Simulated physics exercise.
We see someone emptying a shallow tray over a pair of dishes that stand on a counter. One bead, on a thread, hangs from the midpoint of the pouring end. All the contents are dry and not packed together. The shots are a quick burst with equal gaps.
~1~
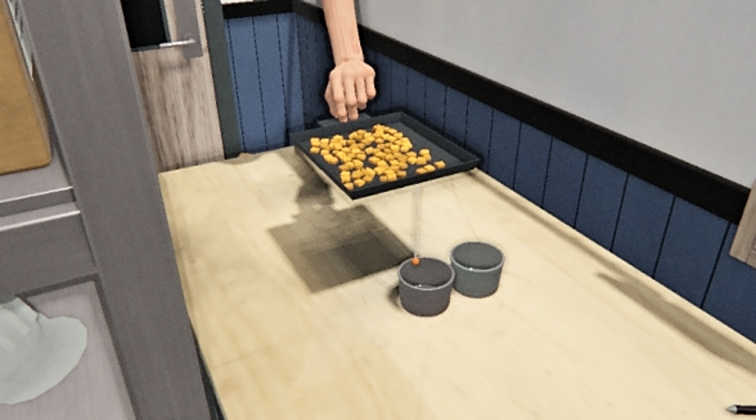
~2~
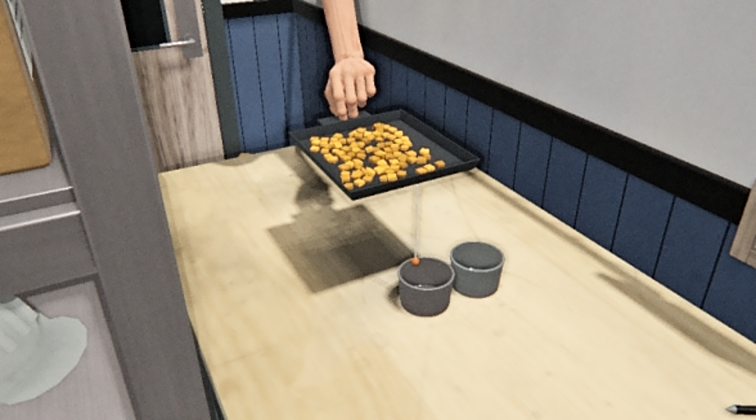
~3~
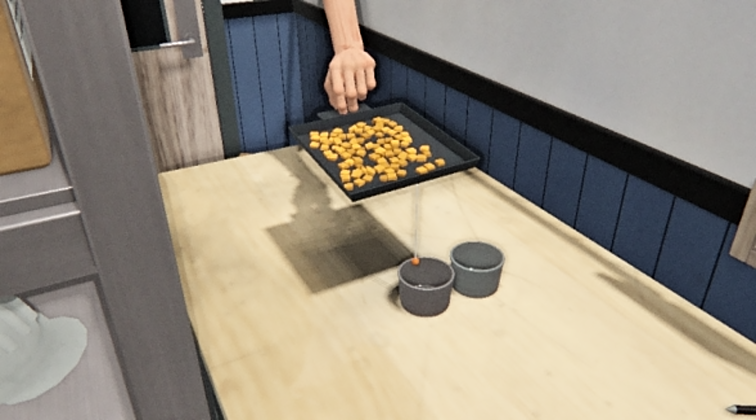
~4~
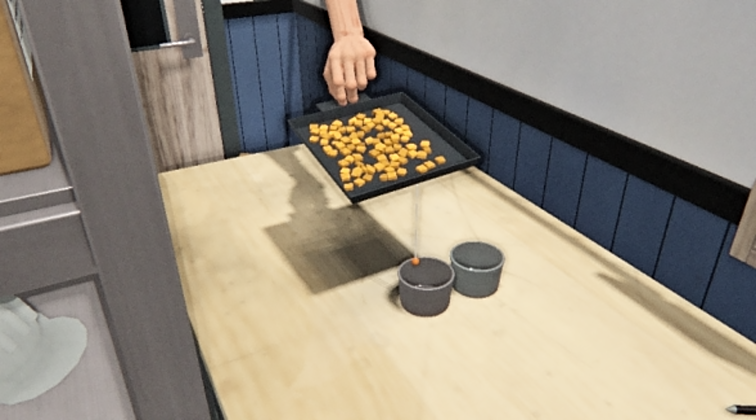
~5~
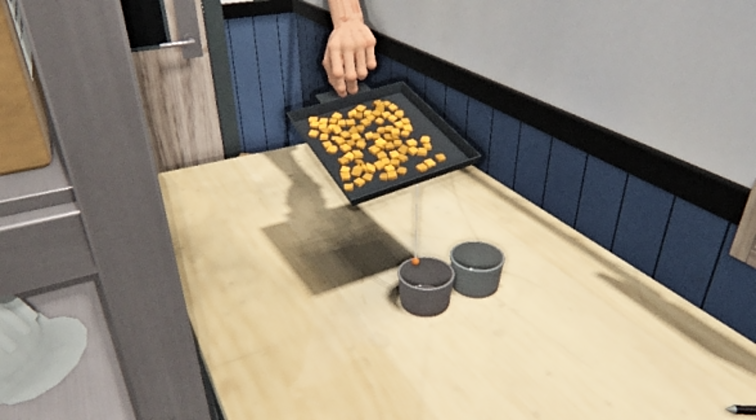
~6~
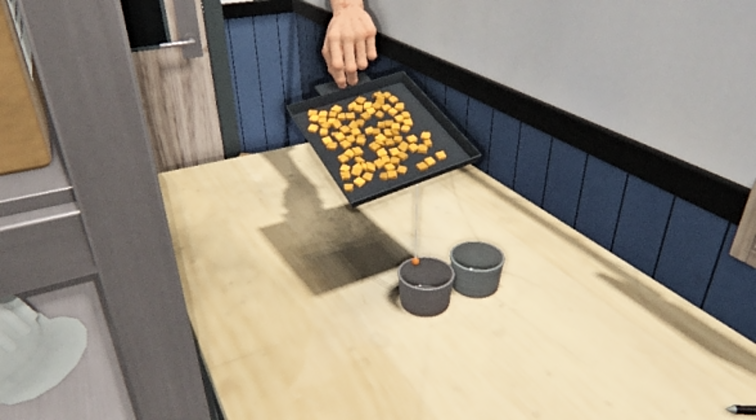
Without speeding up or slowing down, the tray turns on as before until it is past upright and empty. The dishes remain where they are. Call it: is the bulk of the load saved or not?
The bulk is not saved.
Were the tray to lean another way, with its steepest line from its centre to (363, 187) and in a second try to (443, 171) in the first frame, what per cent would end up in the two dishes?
Well, 0 percent for one and then 70 percent for the other.
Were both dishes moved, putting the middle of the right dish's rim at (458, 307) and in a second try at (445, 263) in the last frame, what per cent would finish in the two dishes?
It works out to 0 percent and then 30 percent.
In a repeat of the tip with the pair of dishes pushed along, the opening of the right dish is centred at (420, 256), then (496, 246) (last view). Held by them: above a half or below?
Try 1: A lesser share; try 2: A lesser share.
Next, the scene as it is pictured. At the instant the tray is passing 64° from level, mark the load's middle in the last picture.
Load centre: Approx. (378, 179).
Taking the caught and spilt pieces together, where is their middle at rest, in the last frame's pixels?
Roughly pixel (368, 326).
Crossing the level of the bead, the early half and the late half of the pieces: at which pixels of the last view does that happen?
Earlier portion about (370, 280); later portion about (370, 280).
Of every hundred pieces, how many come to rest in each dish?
Per cent held at the end: Left dish 0, right dish 0.
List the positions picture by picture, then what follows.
In the first frame, corners of the pouring end near (352, 189) and (474, 159), level; middle of the load near (369, 151), small crackers; left dish near (440, 299); right dish near (492, 281); bead on its thread near (415, 261).
In the second frame, corners of the pouring end near (352, 190) and (474, 158), level; middle of the load near (369, 149).
In the third frame, corners of the pouring end near (352, 191) and (475, 157), tipped barely, lowest at the left corner; middle of the load near (369, 146).
In the fourth frame, corners of the pouring end near (353, 194) and (475, 156), tipped a little, lowest at the left corner; middle of the load near (369, 141).
In the fifth frame, corners of the pouring end near (353, 196) and (476, 155), tipped a little, lowest at the left corner; middle of the load near (369, 136).
In the sixth frame, corners of the pouring end near (353, 199) and (476, 154), tipped clearly, lowest at the left corner; middle of the load near (369, 131); left dish near (440, 299); right dish near (492, 281).
Shortly afterwards, tray tipped steeply; the whole lot on the tray.
Next, tray tipped past a quarter turn; only a few on the tray; near two thirds outside both; near a third in the air.
Some moments later, tray tipped past a quarter turn; only a few in the left dish; all but a few outside both.
In the end, tray tipped past a quarter turn; only a few in the left dish; none at all in the right dish; all but a few outside both.
